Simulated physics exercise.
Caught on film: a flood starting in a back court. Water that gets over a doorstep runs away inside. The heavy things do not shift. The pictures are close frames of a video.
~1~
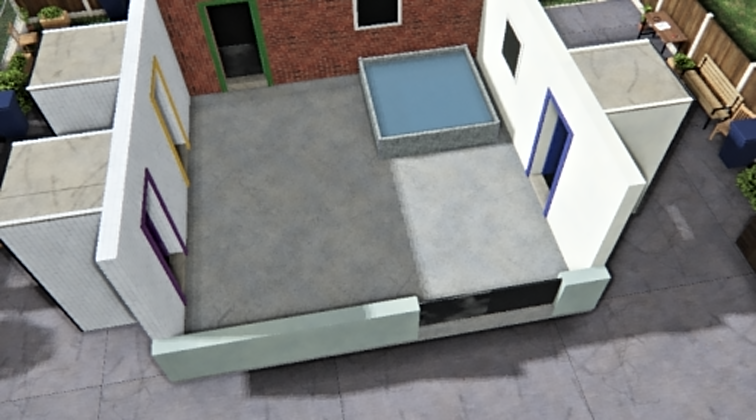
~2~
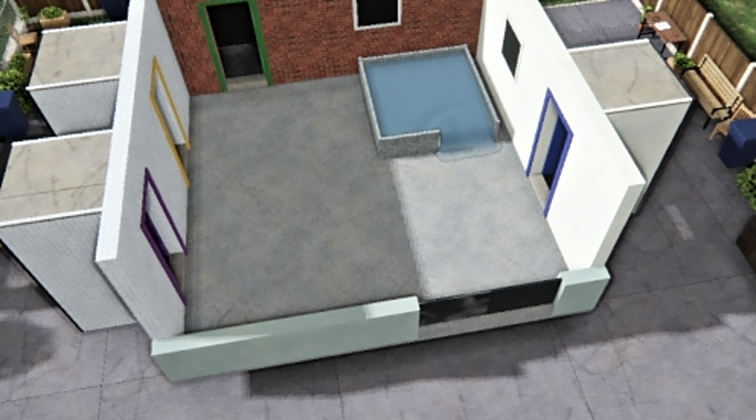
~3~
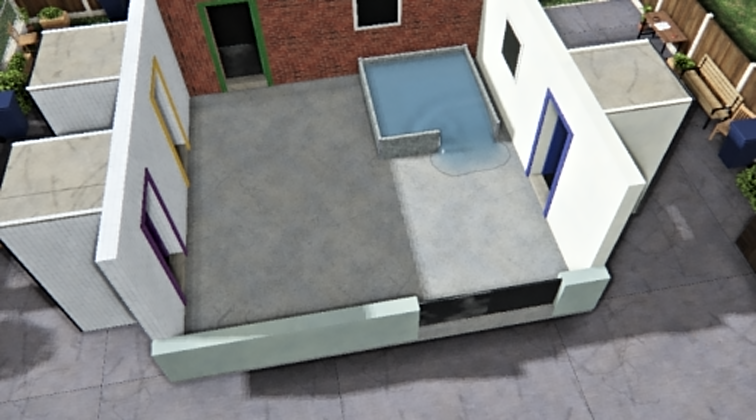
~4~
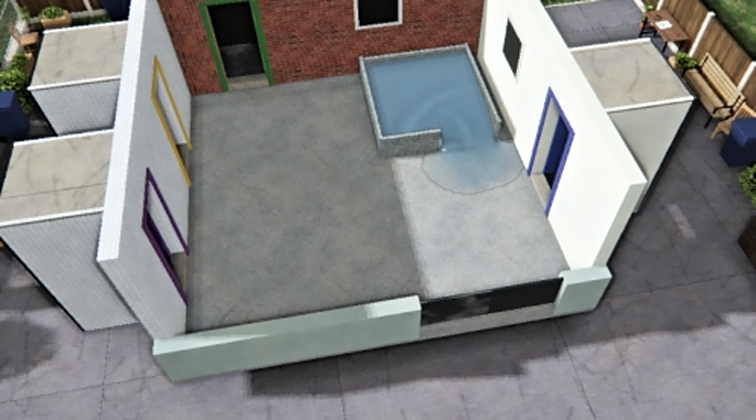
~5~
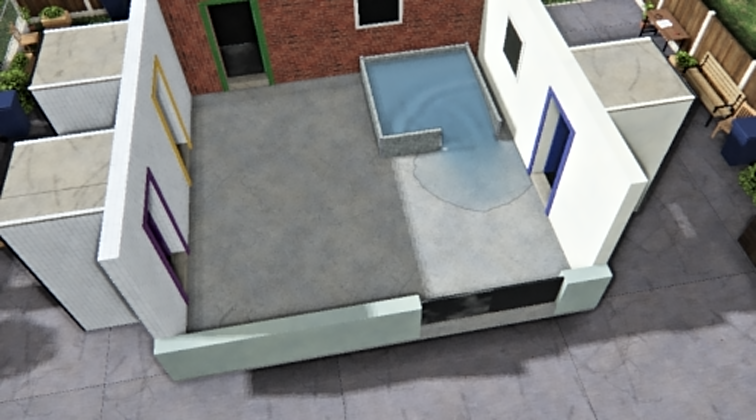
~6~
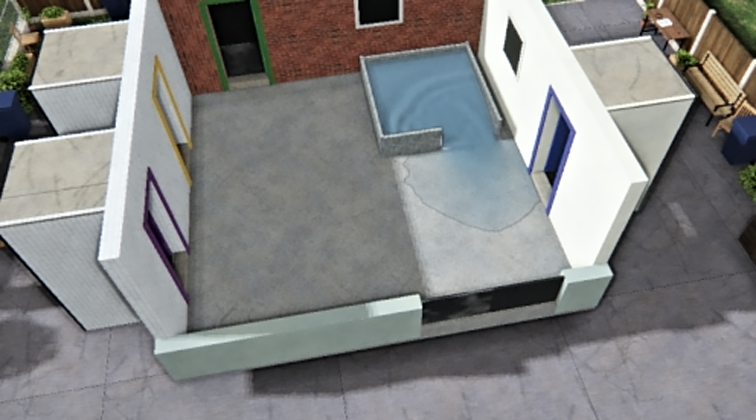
Water pouring through a gap in a raised tank and spreading across the pale paving of a walled back court.
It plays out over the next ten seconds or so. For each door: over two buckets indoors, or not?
One by one: The green door holds within the limit; the blue door floods; the purple door holds within the limit; the yellow door holds within the limit.
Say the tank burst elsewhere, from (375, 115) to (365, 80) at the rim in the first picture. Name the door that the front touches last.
That is the door marked blue.
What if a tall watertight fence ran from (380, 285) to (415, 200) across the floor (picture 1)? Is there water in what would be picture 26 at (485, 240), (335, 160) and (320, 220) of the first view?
As listed: Awash, free of water, free of water.
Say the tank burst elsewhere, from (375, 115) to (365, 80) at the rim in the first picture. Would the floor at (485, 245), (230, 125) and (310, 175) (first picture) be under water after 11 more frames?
In that order: Free of water, wet, flooded.
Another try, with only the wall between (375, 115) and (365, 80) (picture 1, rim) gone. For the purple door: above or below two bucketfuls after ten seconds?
One by one: The purple door keeps below it.
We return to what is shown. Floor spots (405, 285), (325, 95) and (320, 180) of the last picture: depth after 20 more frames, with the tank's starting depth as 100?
About 25, 0 and 0 per cent.
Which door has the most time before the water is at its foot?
I say the one in green.
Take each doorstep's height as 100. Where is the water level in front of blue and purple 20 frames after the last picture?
About 150 and 0 per cent.
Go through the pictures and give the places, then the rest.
The first frame shows still water in the water tank at (425, 92).
In the second frame, water pours out at (466, 139) and has run to (498, 148).
In the third frame, the front is at (504, 156), out from the gap at (466, 140).
In the fourth frame, water pours out at (467, 140) and has run to (465, 190).
In the fifth frame, water pours out at (467, 139) and has run to (482, 208).
In the sixth frame, the front is at (493, 227), out from the gap at (468, 138).
A moment on, water covers 20 % of the floor; the green door not reached, the blue door wet at the sill, nothing in, the purple door not reached, the yellow door not reached.
Next, water covers 25 % of the floor; the green door not reached, the blue door under two buckets in, the purple door not reached, the yellow door not reached.
Then, water covers 35 % of the floor; the green door not reached, the blue door over two buckets in, the purple door not reached, the yellow door not reached.
Later, water covers 65 % of the floor; the green door not reached, the blue door over two buckets in, the purple door wet at the sill, nothing in, the yellow door wet at the sill, nothing in.
In the end, water covers 90 % of the floor; the green door wet at the sill, nothing in, the blue door over two buckets in, the purple door wet at the sill, nothing in, the yellow door wet at the sill, nothing in.
